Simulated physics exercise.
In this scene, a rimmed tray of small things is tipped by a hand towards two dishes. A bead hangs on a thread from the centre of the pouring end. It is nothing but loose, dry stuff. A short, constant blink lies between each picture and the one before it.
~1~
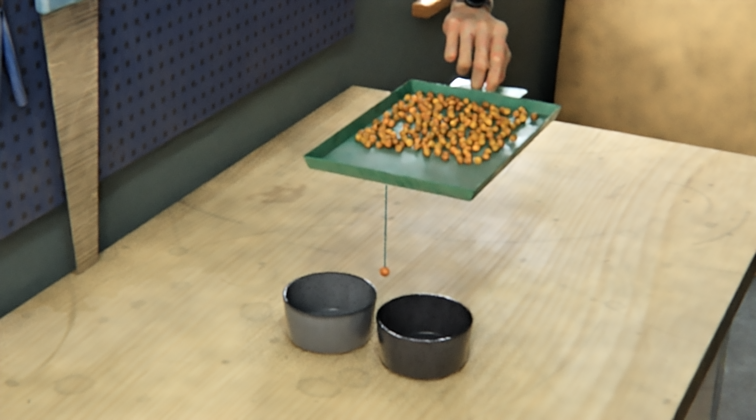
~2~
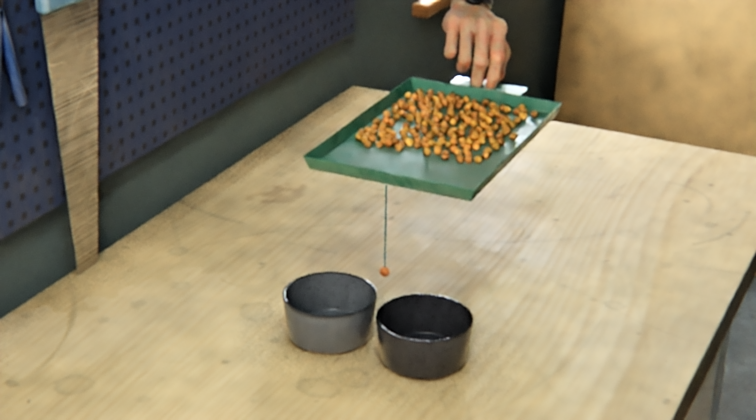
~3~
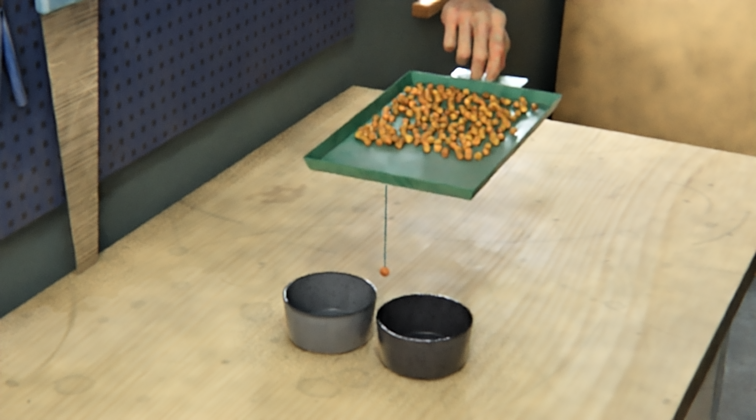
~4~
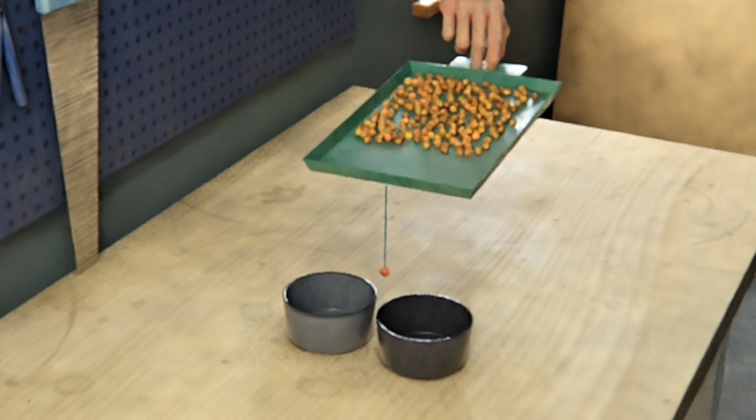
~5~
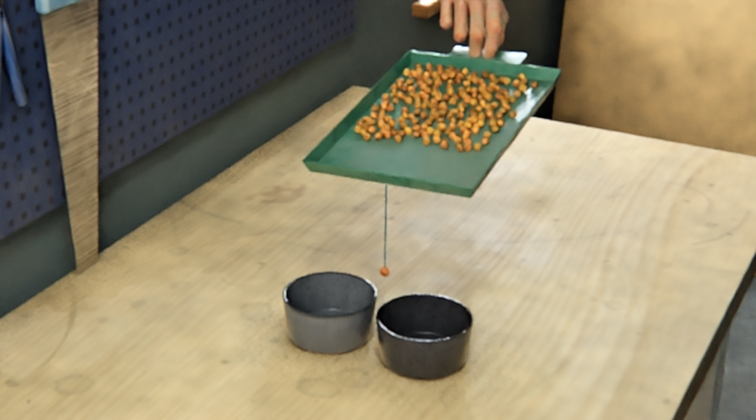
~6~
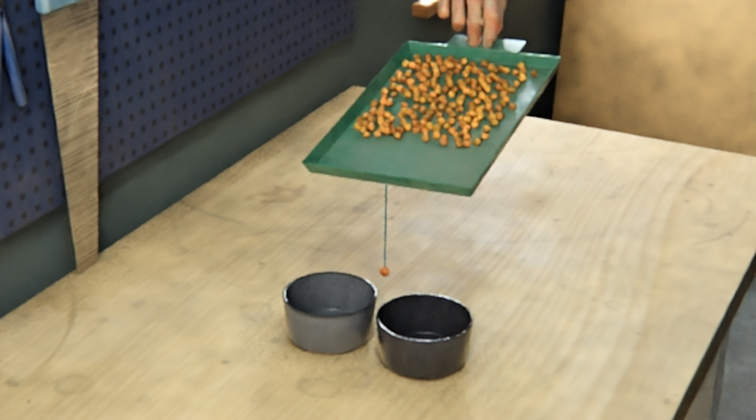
A pale wooden workbench beside a dark blue pegboard is seen from above at an angle by a still camera. A hand at the top holds a green rimmed tray of orange-brown chickpeas above a grey dish on the left and a black dish on the right, with an orange bead hanging on a thread. The hand steadily raises the tray's far end, tilting it towards the dishes and slightly to the left, while the bead and dishes stay still.
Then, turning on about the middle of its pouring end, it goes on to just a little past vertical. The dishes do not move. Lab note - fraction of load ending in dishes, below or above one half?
Above one half.
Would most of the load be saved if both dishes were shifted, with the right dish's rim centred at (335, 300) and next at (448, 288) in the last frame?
Well, a majority share the first time and a minority share the next.
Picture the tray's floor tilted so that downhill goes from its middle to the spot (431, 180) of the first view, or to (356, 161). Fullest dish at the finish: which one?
Place one gives the rightmost dish, place two gives the leftmost dish.
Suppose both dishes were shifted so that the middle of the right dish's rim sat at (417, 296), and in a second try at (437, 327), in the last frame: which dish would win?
The dish at left, then the dish at left.
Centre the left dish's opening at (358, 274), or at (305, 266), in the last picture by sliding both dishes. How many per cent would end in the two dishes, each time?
It would be near 20 per cent first and near 60 per cent second.
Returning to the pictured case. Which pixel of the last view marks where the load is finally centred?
Resting centre, last frame: Roughly (316, 325).
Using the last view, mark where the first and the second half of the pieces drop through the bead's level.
Earlier half at (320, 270), later half at (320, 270).
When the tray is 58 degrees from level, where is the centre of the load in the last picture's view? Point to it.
Roughly at (351, 158).
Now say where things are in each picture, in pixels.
Corners of the pouring end at (309, 155) and (471, 188), level; middle of the load at (444, 126), roasted chickpeas; left dish at (308, 330); right dish at (404, 355); bead on its thread at (385, 272), in the first frame.
Corners of the pouring end at (309, 155) and (471, 188), level; middle of the load at (444, 124), in the second frame.
Corners of the pouring end at (309, 156) and (471, 187), tipped barely, lowest at the left corner; middle of the load at (444, 120), in the third frame.
Corners of the pouring end at (309, 158) and (470, 186), tipped a little, lowest at the left corner; middle of the load at (444, 112), in the fourth frame.
Corners of the pouring end at (308, 159) and (470, 186), tipped a little, lowest at the left corner; middle of the load at (443, 105), in the fifth frame.
Corners of the pouring end at (308, 160) and (469, 185), tipped a little, lowest at the left corner; middle of the load at (442, 98); left dish at (308, 330); right dish at (404, 355), in the sixth frame.
Soon, tray tipped steeply; most on the tray; a small part in the left dish; a stray few outside both; a stray few in the air.
A while on, tray tipped right over; about a quarter on the tray; a stray few in the right dish; about a third in the left dish; a small part outside both; about a third in the air.
Towards the end, tray tipped past a quarter turn; a small part in the right dish; about two thirds in the left dish; about a third outside both.
Finally, tray tipped past a quarter turn; a small part in the right dish; about two thirds in the left dish; about a third outside both.
